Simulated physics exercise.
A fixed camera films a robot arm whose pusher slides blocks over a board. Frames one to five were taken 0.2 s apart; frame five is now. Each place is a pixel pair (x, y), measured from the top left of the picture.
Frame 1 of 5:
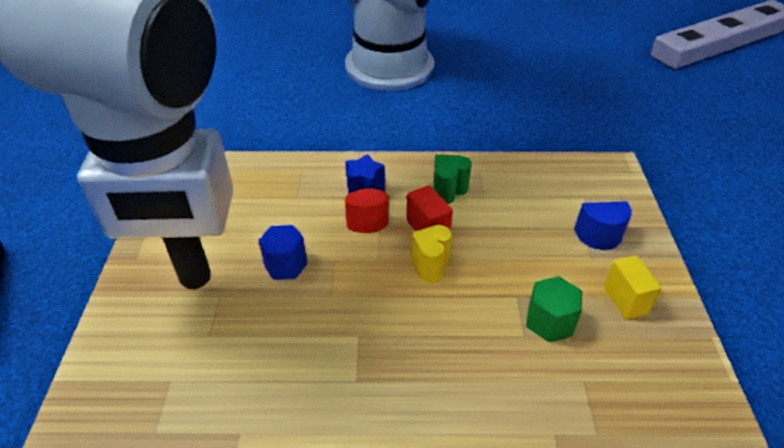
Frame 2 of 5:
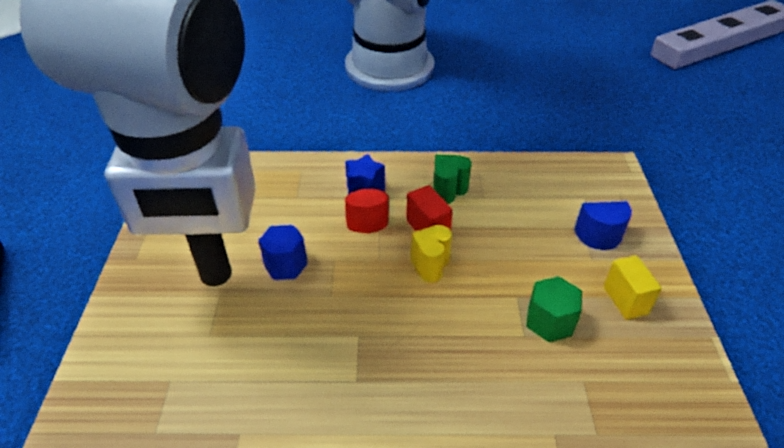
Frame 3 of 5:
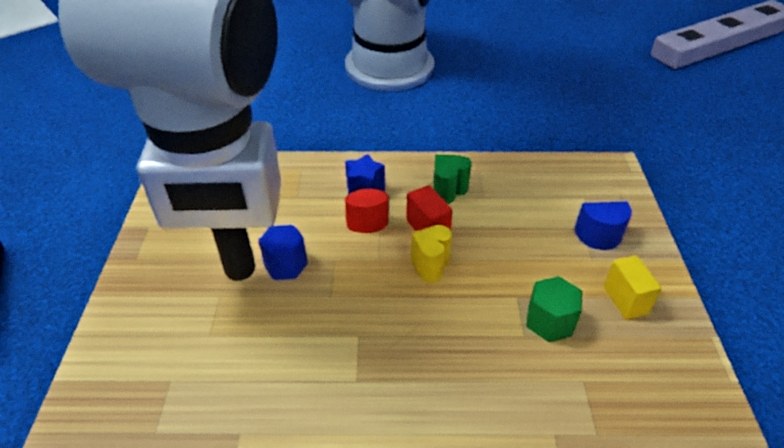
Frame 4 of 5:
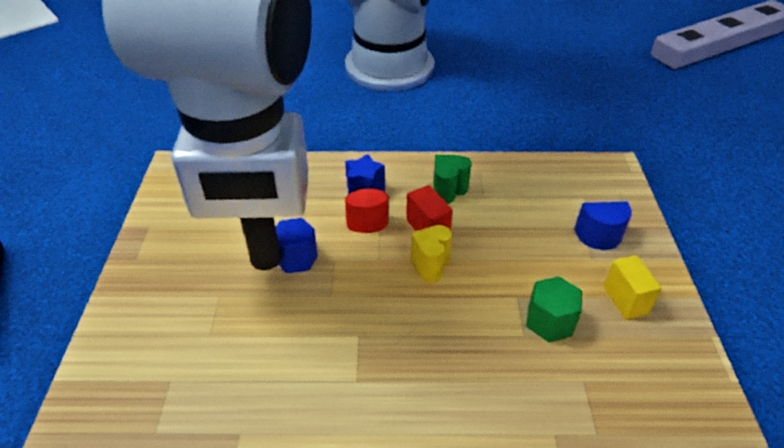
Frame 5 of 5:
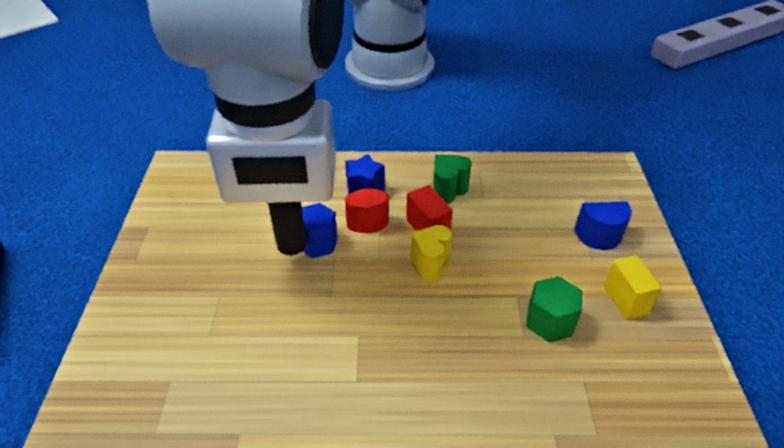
A white robot arm with a black peg moved right across the wooden table until it met the blue six-sided block, then pushed it right and slightly away, closer to the red round block.
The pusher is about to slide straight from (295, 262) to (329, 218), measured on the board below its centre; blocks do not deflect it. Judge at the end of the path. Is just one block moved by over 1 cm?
It seems not.
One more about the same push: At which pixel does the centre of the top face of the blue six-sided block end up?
I think it will end close to (347, 174).
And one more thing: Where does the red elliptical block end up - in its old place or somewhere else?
It ends up somewhere else.
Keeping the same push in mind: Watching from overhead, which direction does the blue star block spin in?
From above, the blue star block will be seen to turn clockwise.
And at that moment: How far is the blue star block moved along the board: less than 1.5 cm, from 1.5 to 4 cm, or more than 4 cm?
It shifts by 1.5 to 4 cm.
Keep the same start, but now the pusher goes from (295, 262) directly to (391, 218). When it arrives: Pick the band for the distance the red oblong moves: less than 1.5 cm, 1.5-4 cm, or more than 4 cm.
The answer will be the short band, under 1.5 cm.
What follows on the original path. Halfway along, pusher (311, 223); blue six-sided block (333, 195); red elliptical block (374, 192), turned 25° clockwise.
At the end, pusher (327, 201); blue six-sided block (347, 174); blue star block (373, 157), turned 20° clockwise; red elliptical block (381, 188), turned 55° clockwise.
